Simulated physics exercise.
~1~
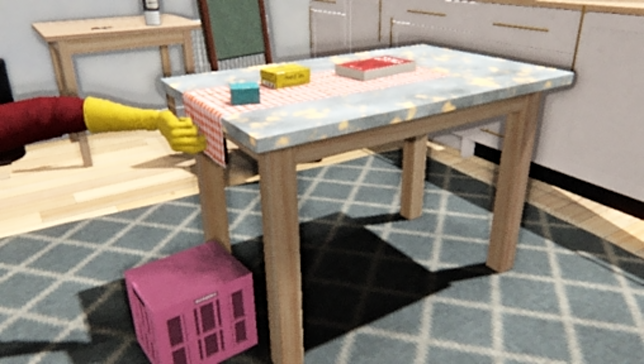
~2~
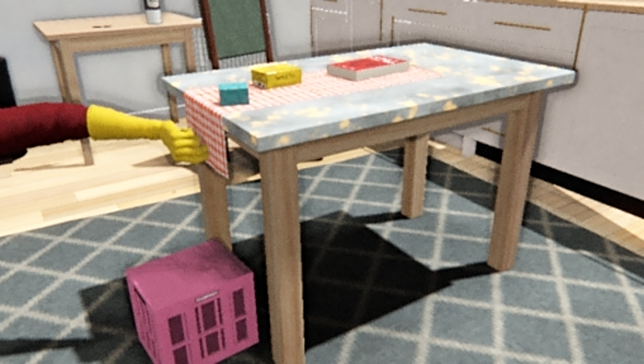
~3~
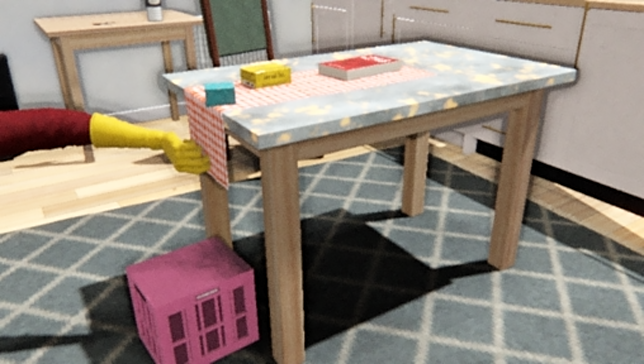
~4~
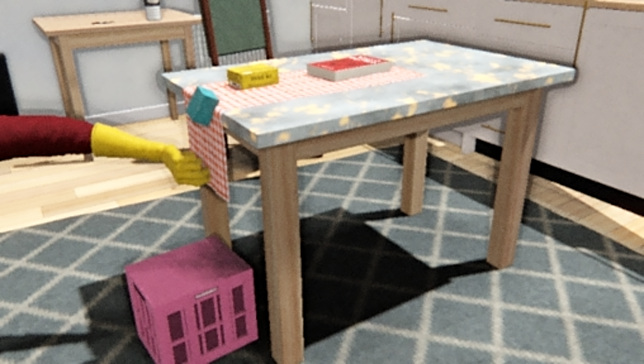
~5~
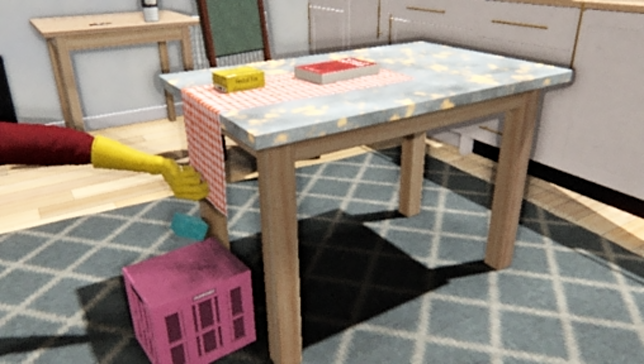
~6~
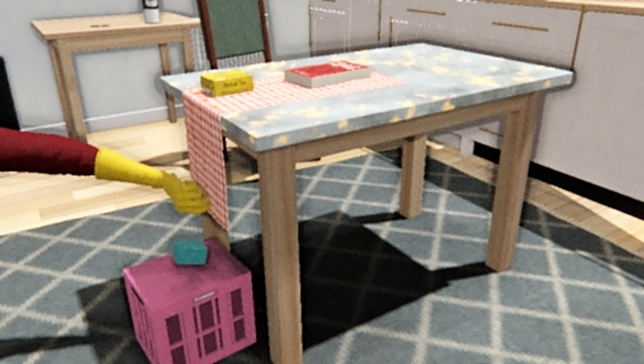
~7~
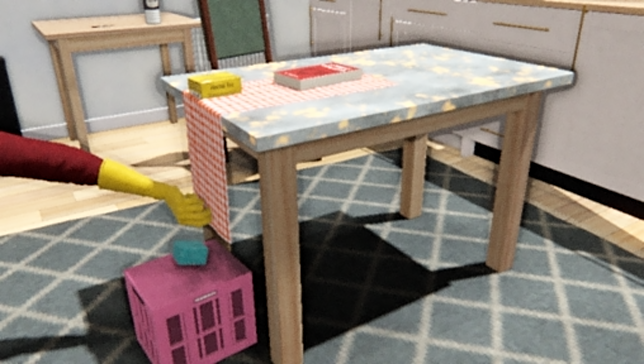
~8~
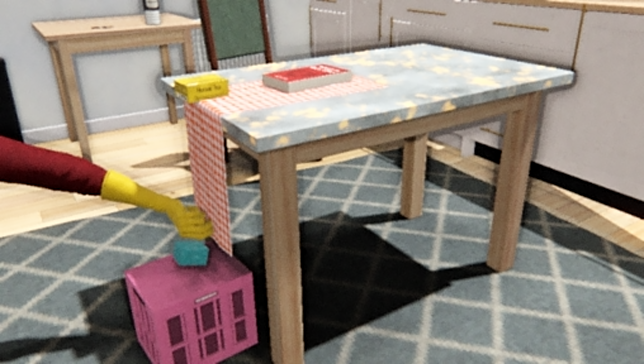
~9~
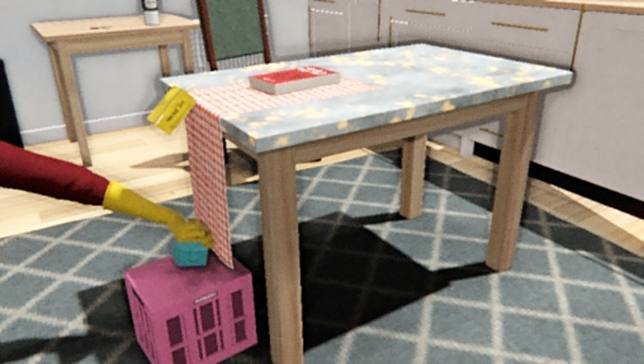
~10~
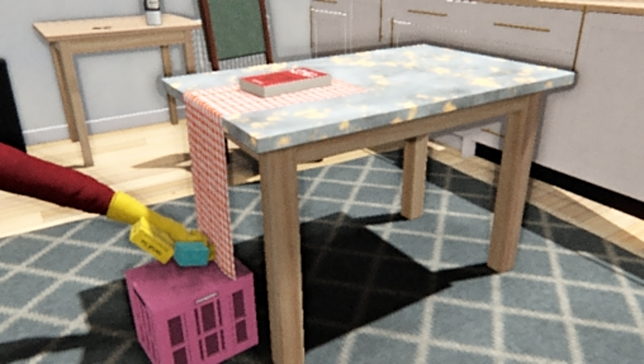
The clip opens on a hand in a yellow glove, its sleeve dark red, gripping the hanging end of an orange checked tea towel on a table, with a turquoise block, a yellow packet and a red book on top. The hand slowly draws the cloth down, and all three slide left. The turquoise block tips over the edge and drops onto the pink crate below. The pulling continues until the yellow packet tilts over the edge too and falls. At the end, the hem reaches the crate, the packet is down by the glove and block, and the book remains on the table.
